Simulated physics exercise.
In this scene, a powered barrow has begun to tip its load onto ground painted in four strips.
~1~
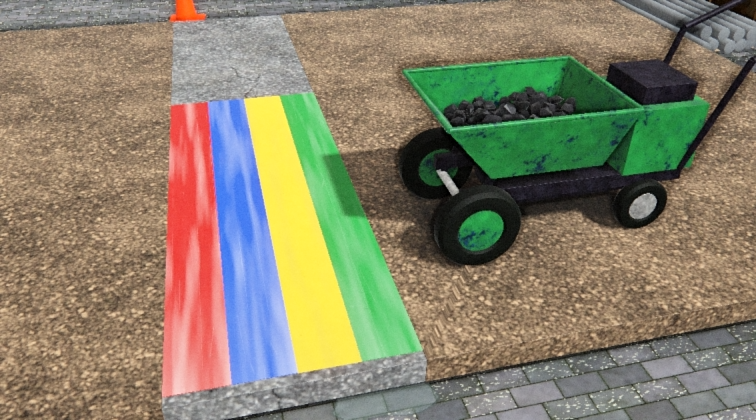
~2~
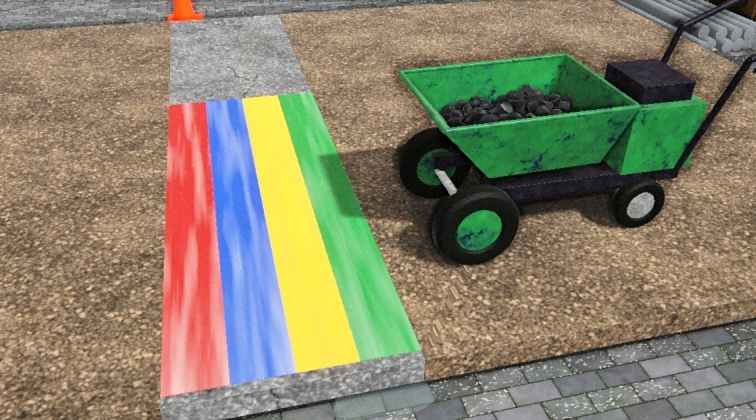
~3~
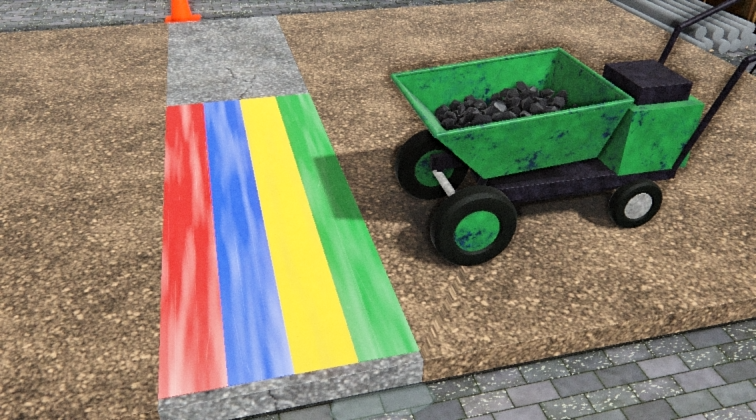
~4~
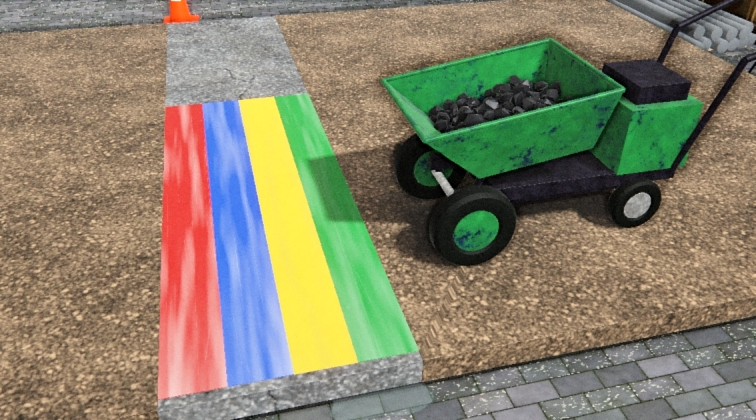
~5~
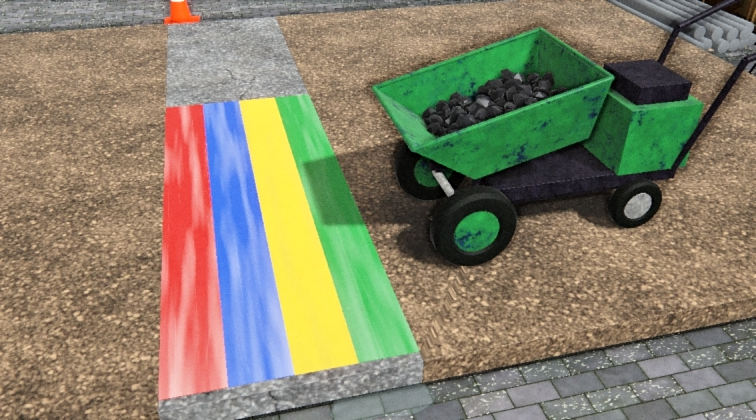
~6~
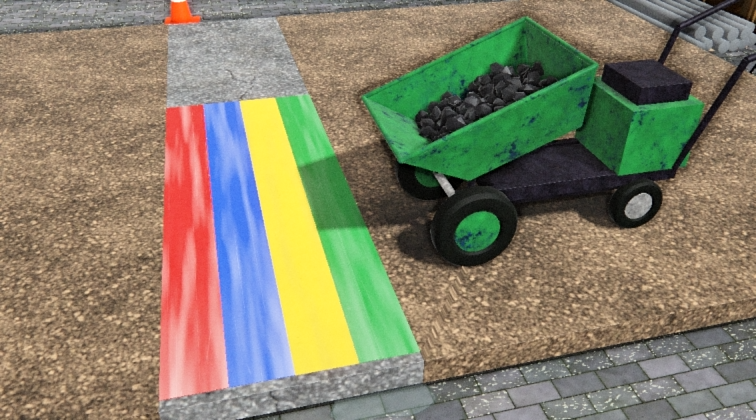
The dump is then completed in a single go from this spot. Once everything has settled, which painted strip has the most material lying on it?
Most of it lies on the yellow strip.
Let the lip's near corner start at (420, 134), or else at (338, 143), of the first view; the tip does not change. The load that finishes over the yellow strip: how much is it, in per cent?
First spot: Roughly 40 percent; second spot: Roughly 0 percent.
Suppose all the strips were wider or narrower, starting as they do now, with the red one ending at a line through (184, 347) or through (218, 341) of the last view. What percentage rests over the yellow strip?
In turn, 40 and 40 in a hundred.
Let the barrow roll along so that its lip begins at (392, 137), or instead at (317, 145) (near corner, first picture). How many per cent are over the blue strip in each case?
40 % for the first, 10 % for the second.
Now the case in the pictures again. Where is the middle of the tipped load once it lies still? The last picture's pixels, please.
Roughly at pixel (298, 243).
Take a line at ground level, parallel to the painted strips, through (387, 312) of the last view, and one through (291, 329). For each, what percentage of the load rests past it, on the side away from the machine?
Result, first then second: 80 %, 20 %.
Just after the last frame, skip tipped steeply; every one in the skip.
A moment on, skip tipped right over; roughly two thirds in the skip; about a tenth over the green strip; roughly a quarter over the yellow strip.
Further on, skip tipped right over; roughly a quarter in the skip; roughly a quarter over the green strip; roughly a third over the yellow strip; about a tenth over the blue strip; about a tenth over the red strip.
When it is over, skip tipped right over; roughly a quarter in the skip; roughly a quarter over the green strip; roughly a third over the yellow strip; about a tenth over the blue strip; about a tenth over the red strip; just a few off the paint.
